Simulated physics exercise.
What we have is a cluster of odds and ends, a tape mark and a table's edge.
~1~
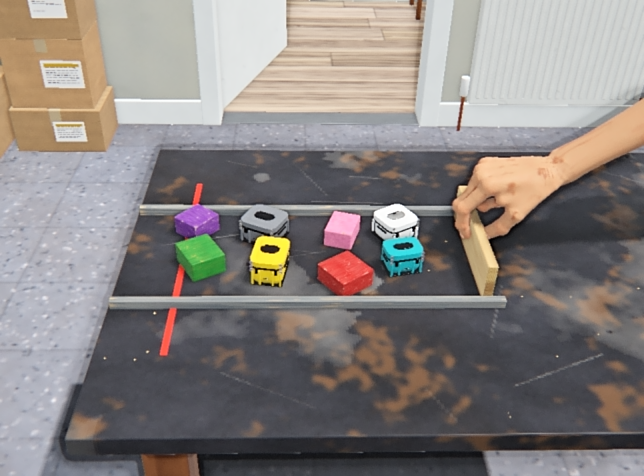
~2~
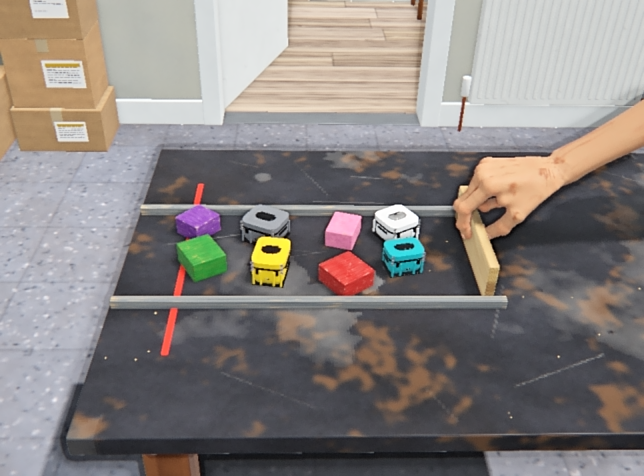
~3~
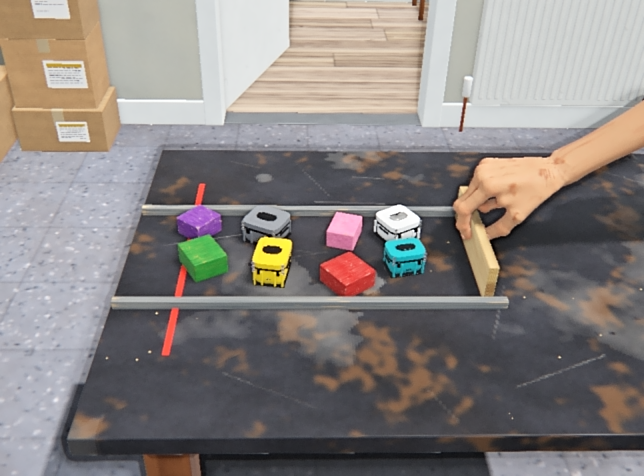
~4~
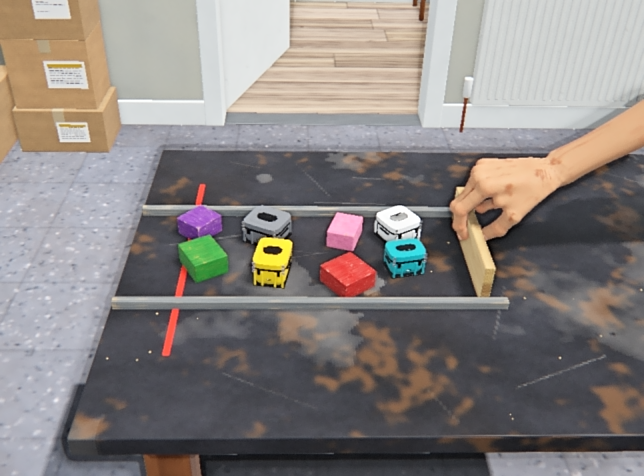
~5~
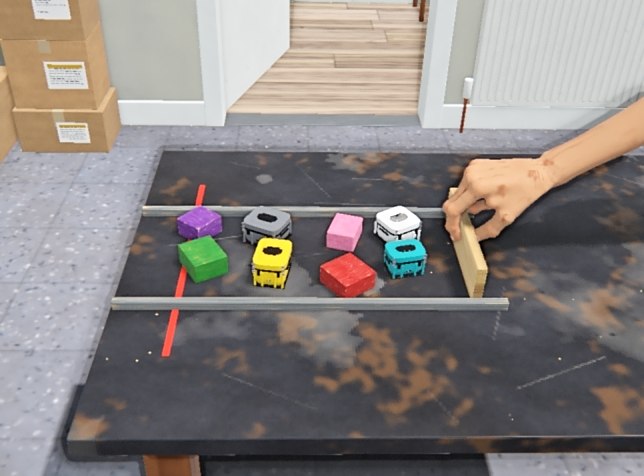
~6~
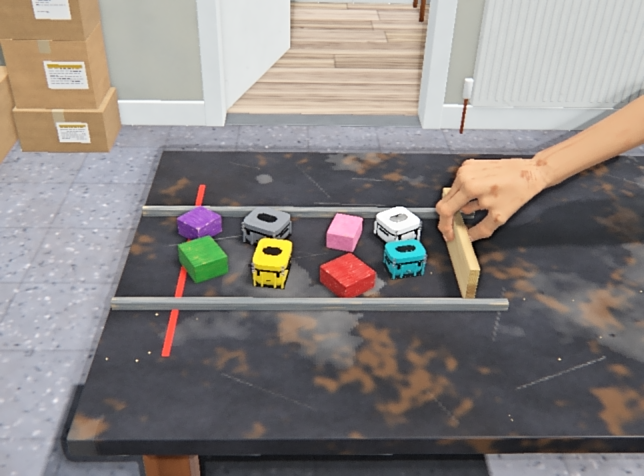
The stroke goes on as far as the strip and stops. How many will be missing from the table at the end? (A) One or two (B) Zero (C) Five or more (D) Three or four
The answer is D.
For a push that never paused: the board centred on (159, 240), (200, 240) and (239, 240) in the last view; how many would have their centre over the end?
In order, that gives 5, then 3, then 1.
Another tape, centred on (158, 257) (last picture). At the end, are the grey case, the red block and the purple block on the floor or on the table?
In that case the grey case slides off, the red block hangs on and the purple block slides off.
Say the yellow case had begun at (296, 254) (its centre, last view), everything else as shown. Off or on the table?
In that case it holds firm.
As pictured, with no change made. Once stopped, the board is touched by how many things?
Result: 3 in all.
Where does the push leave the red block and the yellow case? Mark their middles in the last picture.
About (158, 283), and the other about (126, 262).
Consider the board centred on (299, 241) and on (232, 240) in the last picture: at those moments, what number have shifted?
At the first place 8, at the second 8.
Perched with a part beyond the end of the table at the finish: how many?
2 overhanging.
Soon after, none off yet; purple block at rest near (200, 225); green block at rest near (203, 259); grey case at rest near (267, 228).
After that, none off yet; purple block displaced about its own width near (150, 227); green block displaced about its own width near (172, 261); grey case displaced well along near (190, 232).
In the end, the number that fall off is three or four; gone, grey case, green block and purple block.
